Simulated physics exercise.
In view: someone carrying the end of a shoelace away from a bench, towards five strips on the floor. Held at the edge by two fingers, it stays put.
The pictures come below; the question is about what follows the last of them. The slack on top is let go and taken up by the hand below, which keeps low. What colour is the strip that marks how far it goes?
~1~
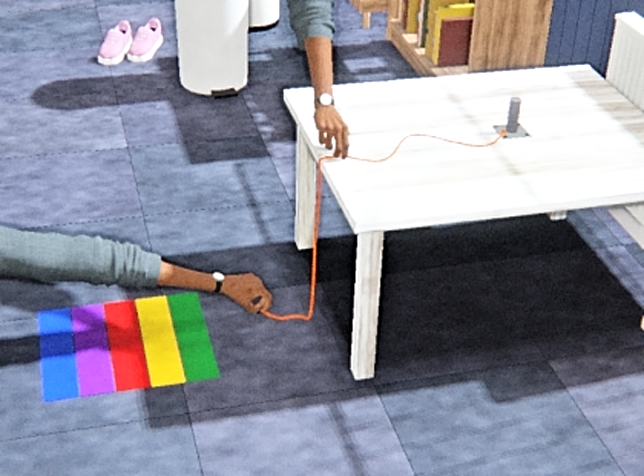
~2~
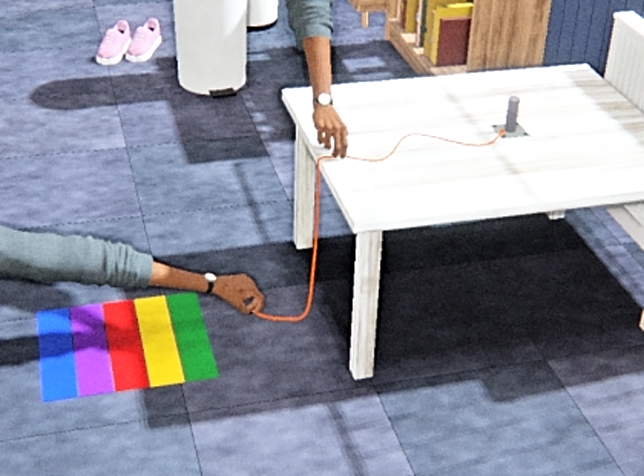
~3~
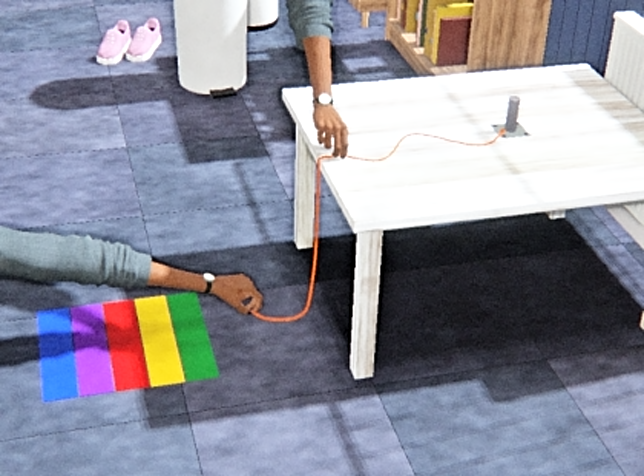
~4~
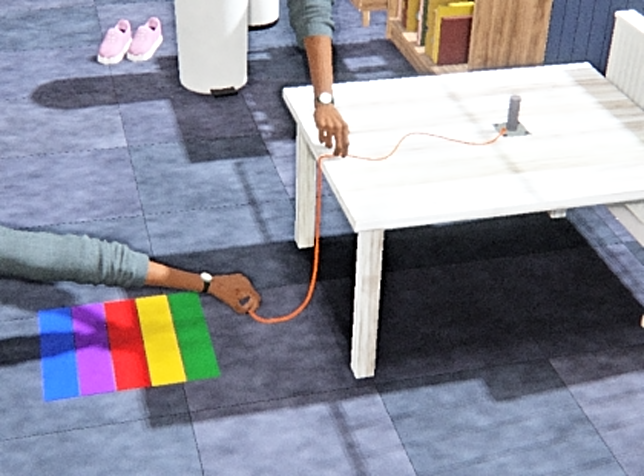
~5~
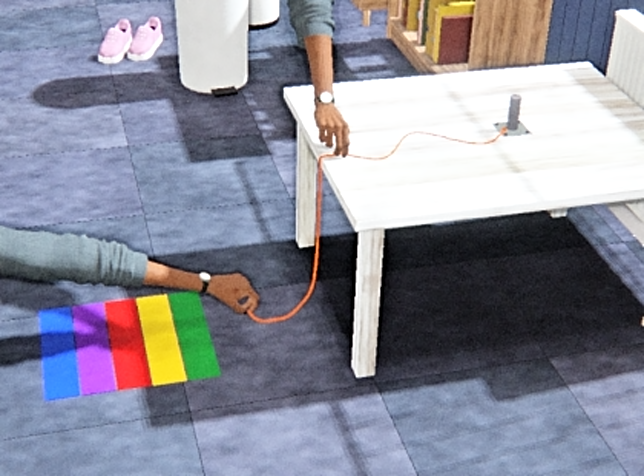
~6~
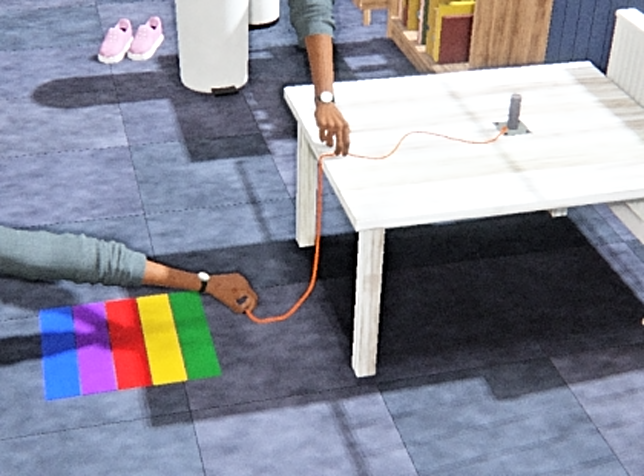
That strip is purple.
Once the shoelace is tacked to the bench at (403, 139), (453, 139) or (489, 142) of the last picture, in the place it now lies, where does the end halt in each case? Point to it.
Respectively (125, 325), (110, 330) and (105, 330).
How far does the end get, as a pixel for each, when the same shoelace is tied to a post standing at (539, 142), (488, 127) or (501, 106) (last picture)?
Roughly (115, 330), then (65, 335), then (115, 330).
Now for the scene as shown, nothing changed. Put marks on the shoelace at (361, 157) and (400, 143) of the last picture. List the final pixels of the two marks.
They go to (315, 158) and to (371, 145).
Soon after, end near (147, 323); over yellow.
After that, end near (113, 328); over red.
At the stop, end near (93, 331); over purple. The purple one.
